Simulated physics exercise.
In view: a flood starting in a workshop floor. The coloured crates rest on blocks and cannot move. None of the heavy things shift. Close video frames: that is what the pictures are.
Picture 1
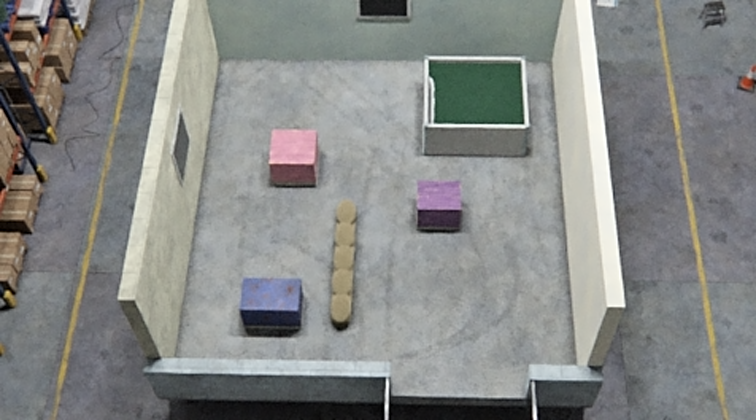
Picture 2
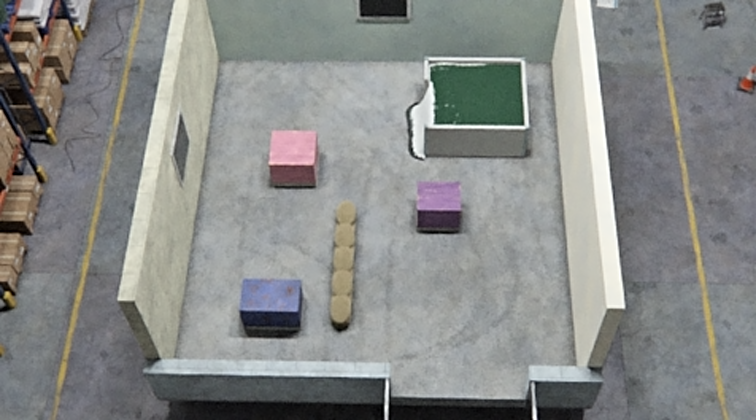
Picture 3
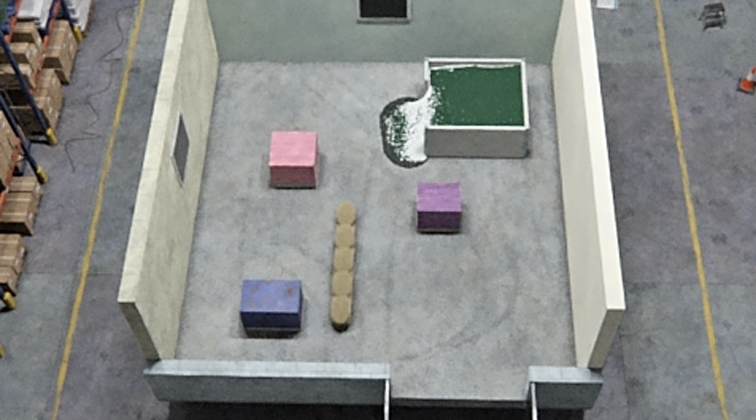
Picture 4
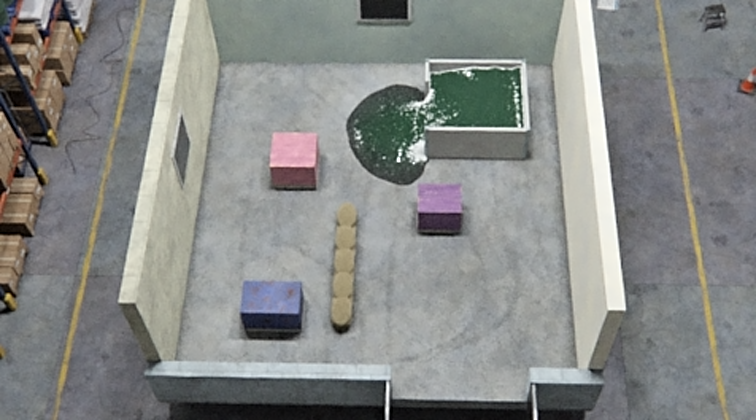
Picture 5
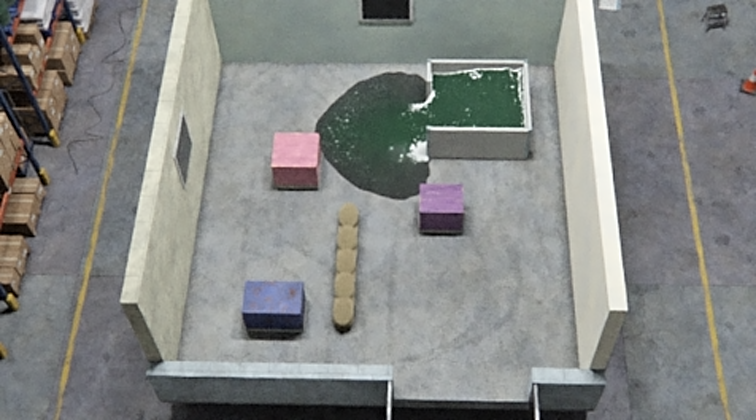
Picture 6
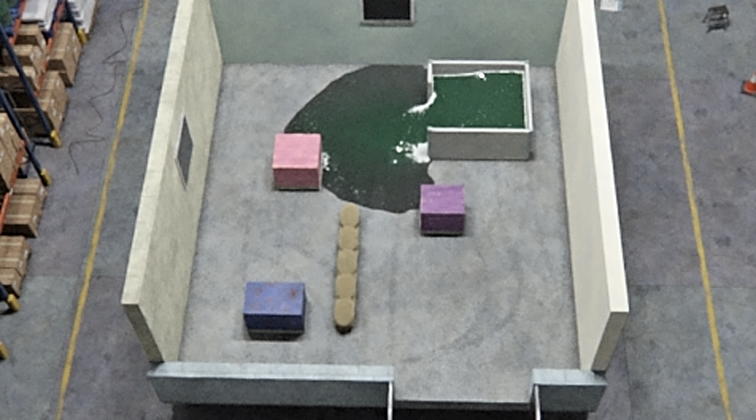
On a workshop floor, green water pours left from a tank and spreads between blocks.
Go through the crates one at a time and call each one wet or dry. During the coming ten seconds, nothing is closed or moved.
The blue crate is wet. The purple crate is dry. The pink crate is wet.
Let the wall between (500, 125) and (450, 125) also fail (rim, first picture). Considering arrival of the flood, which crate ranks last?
It's the crate marked blue.
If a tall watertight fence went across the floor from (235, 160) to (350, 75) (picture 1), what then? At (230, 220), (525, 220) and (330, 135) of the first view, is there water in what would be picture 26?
Taking the three spots in order: Soaked, spared, soaked.
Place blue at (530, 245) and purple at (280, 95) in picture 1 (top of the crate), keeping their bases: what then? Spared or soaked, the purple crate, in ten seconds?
As for the purple crate, it gets flooded.
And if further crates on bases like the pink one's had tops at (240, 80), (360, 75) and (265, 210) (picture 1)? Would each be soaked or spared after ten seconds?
Result, in sequence: Is inundated, is inundated, is inundated.
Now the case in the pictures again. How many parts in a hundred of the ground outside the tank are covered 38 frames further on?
I'd say close to 65 per cent.
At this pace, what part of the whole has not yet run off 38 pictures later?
Close to 100 %.
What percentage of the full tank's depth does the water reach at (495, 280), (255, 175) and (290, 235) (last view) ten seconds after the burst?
About 4, 6, 8 %.
A moment on, water covers 30 % of the floor; the blue crate not reached, the purple crate water round its plinth, the pink crate water round its plinth.
Next, water covers 40 % of the floor; the blue crate water round its plinth, the purple crate water round its plinth, the pink crate water round its plinth.
Then, water covers 55 % of the floor; the blue crate water round its plinth, the purple crate water round its plinth, the pink crate water round its plinth.
Later, water covers 65 % of the floor; the blue crate water round its plinth, the purple crate water round its plinth, the pink crate water round its plinth.
In the end, water covers 90 % of the floor; the blue crate was topped, the purple crate stayed above the water, the pink crate was topped.
